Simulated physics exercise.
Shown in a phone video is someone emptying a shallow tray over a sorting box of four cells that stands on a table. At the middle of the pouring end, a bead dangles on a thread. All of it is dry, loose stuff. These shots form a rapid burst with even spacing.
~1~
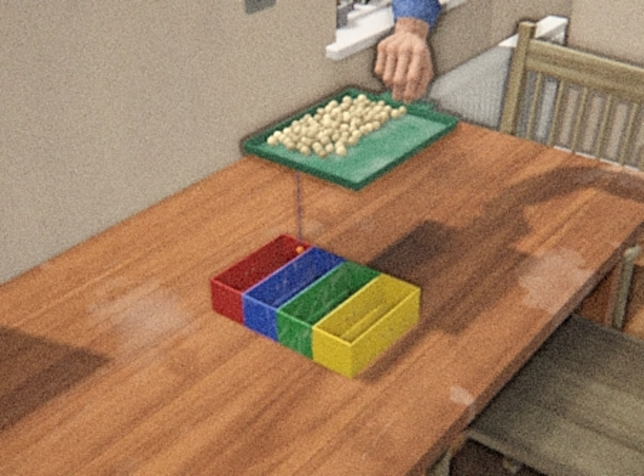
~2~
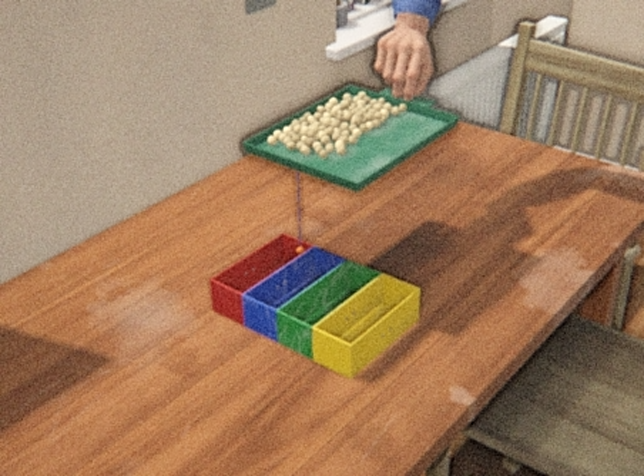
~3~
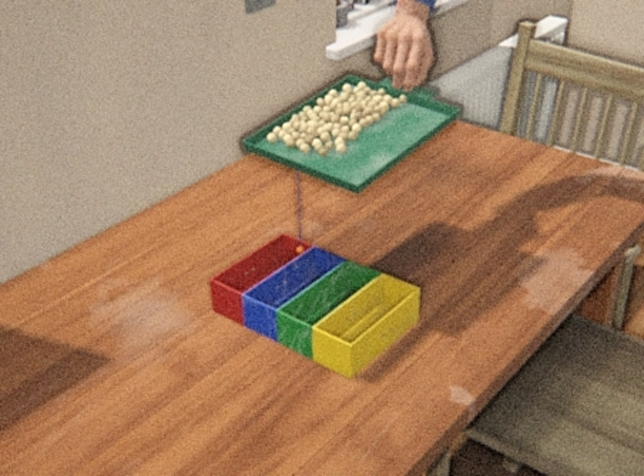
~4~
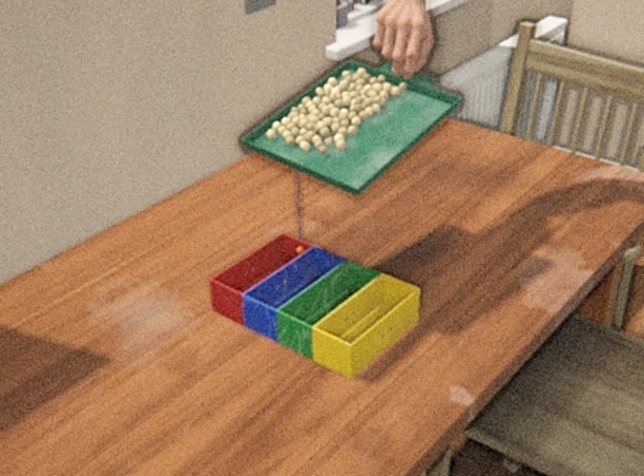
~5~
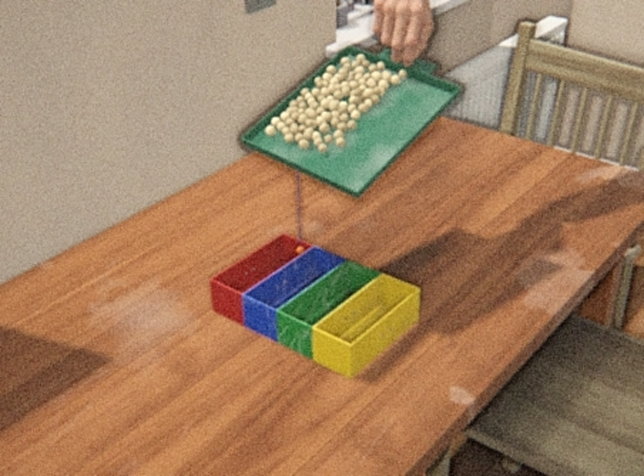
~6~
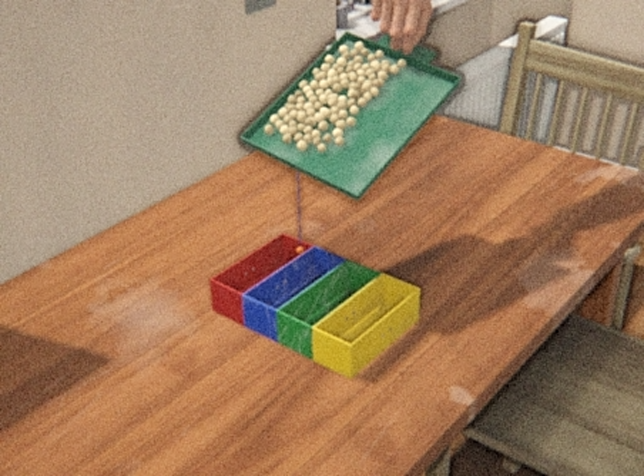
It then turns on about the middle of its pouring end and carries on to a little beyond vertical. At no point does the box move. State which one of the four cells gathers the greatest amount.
It is the green cell.
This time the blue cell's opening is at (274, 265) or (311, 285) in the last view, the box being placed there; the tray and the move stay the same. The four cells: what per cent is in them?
Well, you'd get about 90 per cent and then about 100 per cent.
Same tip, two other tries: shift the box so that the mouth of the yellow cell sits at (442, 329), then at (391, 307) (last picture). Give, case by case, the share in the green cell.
Trial 1: 0 percent; trial 2: 50 percent.
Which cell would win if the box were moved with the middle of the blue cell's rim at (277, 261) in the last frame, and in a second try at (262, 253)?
In the first try it is the yellow one, in the second it is yellow.
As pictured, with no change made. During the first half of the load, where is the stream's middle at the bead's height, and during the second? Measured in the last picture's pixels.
The leading part at (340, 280), the rest of it at (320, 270).
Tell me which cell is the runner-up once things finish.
The answer here is blue.
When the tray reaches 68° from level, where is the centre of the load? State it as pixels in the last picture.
In the last view the centre sits at roughly (326, 150).
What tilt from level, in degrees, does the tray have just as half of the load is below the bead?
115°.
Soon after the last picture, tray tipped steeply; nearly all on the tray; a stray few falling or outside the box.
A little later, tray tipped past a quarter turn; about half on the tray; about a quarter in the green cell; a small part in the yellow cell; a small part in the blue cell; about a quarter falling or outside the box.
Later still, tray tipped past a quarter turn; about two thirds in the green cell; about a quarter in the blue cell; a small part in the yellow cell; a stray few in the red cell; a stray few falling or outside the box.
At rest, tray tipped past a quarter turn; about two thirds in the green cell; about a quarter in the blue cell; a small part in the yellow cell; a stray few in the red cell; a stray few outside the box.
